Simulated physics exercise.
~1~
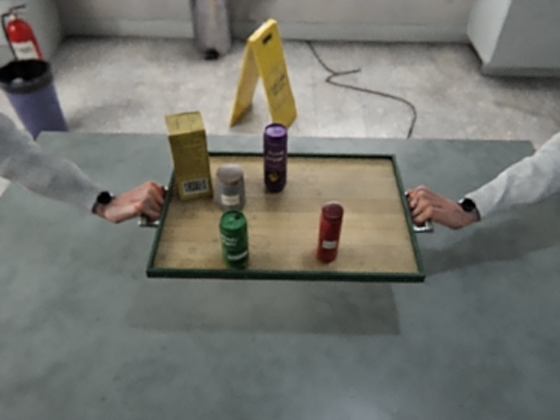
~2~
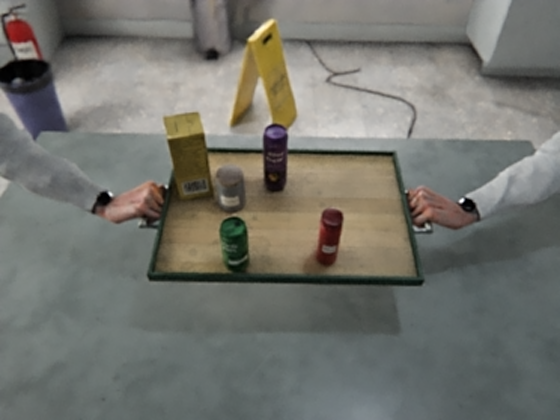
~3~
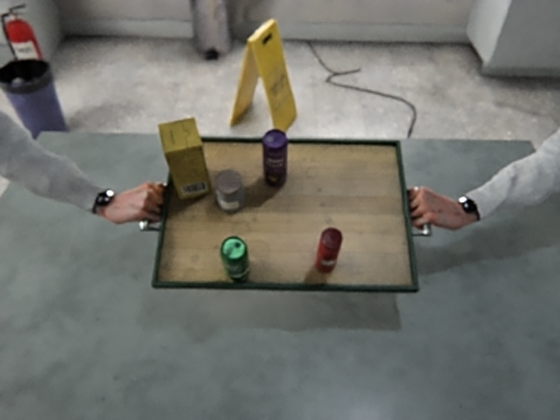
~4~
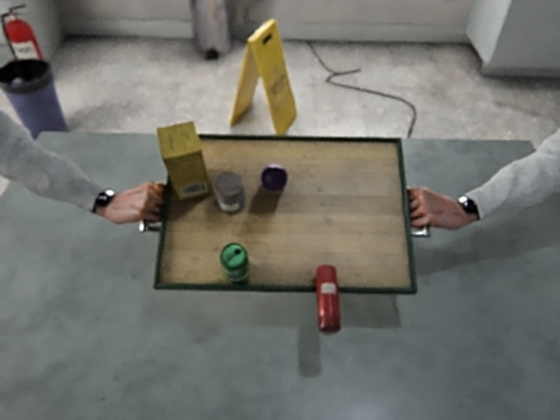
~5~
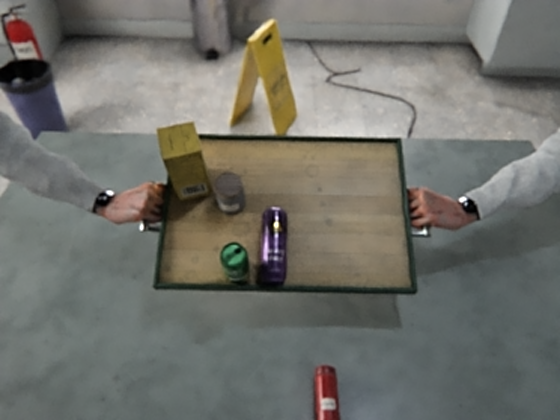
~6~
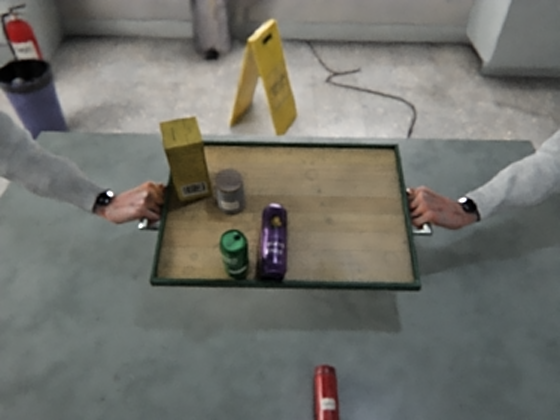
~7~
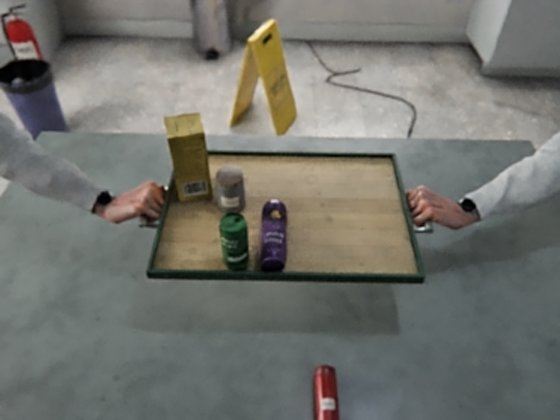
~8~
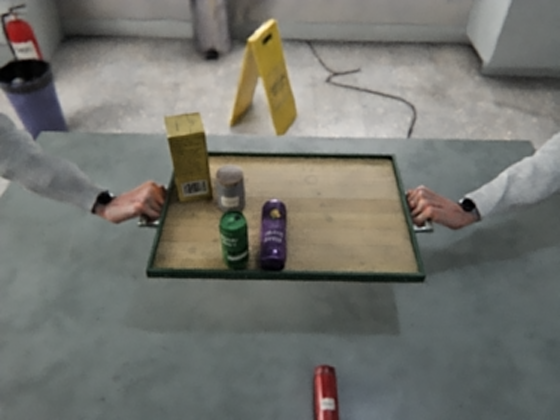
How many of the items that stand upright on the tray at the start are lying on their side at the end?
Two of them are on their side at the end, the red container on the table and the purple can on the tray.
